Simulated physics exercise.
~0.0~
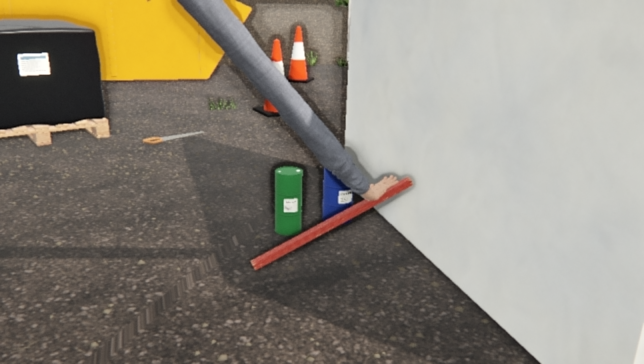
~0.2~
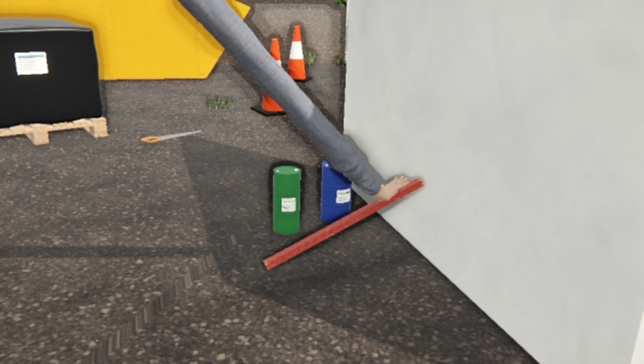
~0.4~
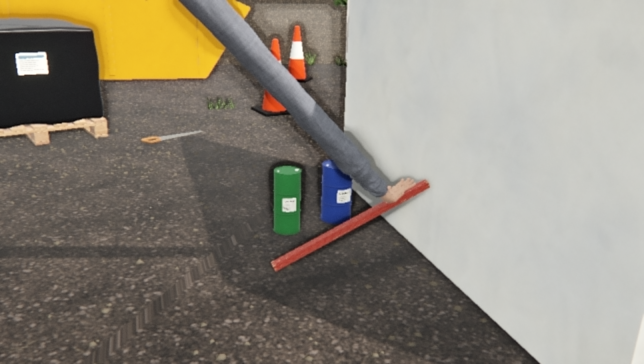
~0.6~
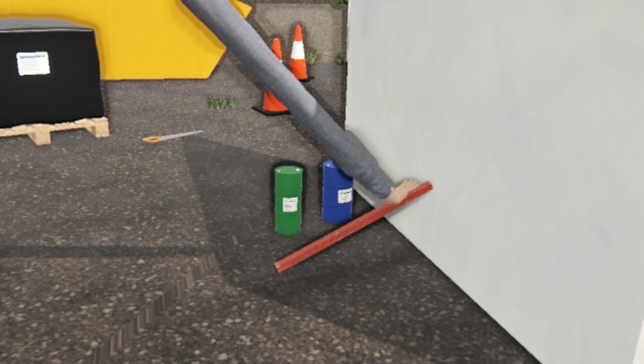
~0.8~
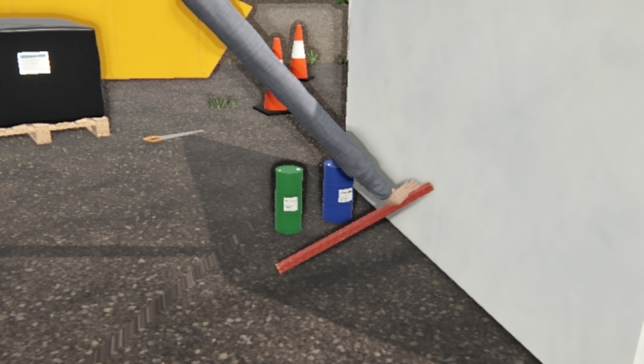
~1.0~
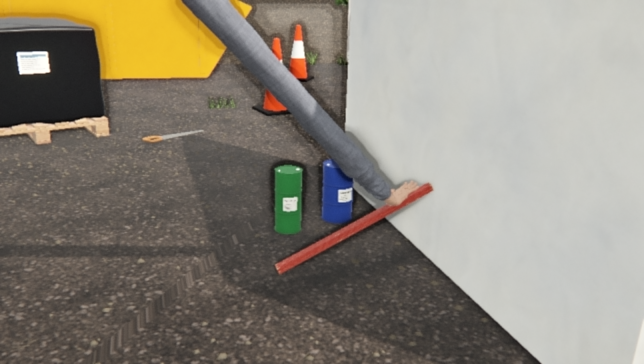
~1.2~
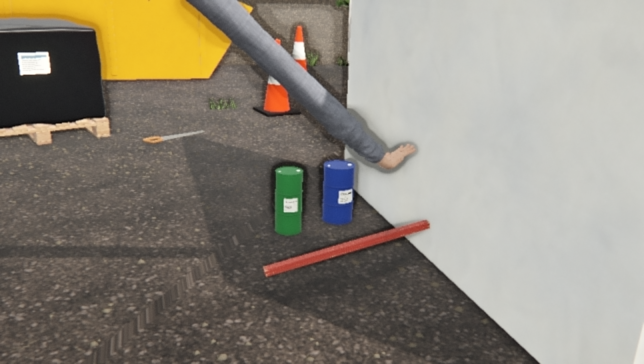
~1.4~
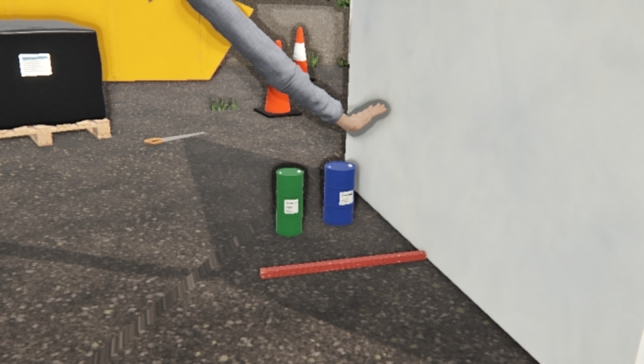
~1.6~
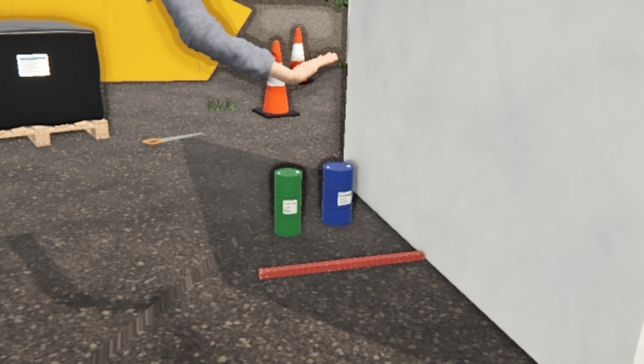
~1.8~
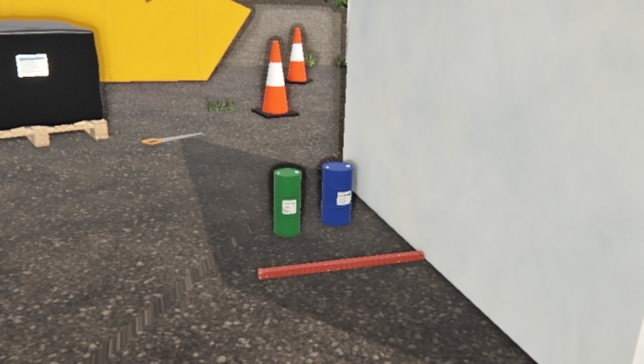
On dark paving beside a pale wall, a hand moves a slanted red pole right until it leans against the wall near green and blue canisters, then lets go and withdraws. The pole slides down and ends up lying on the ground, while both canisters stay in place.
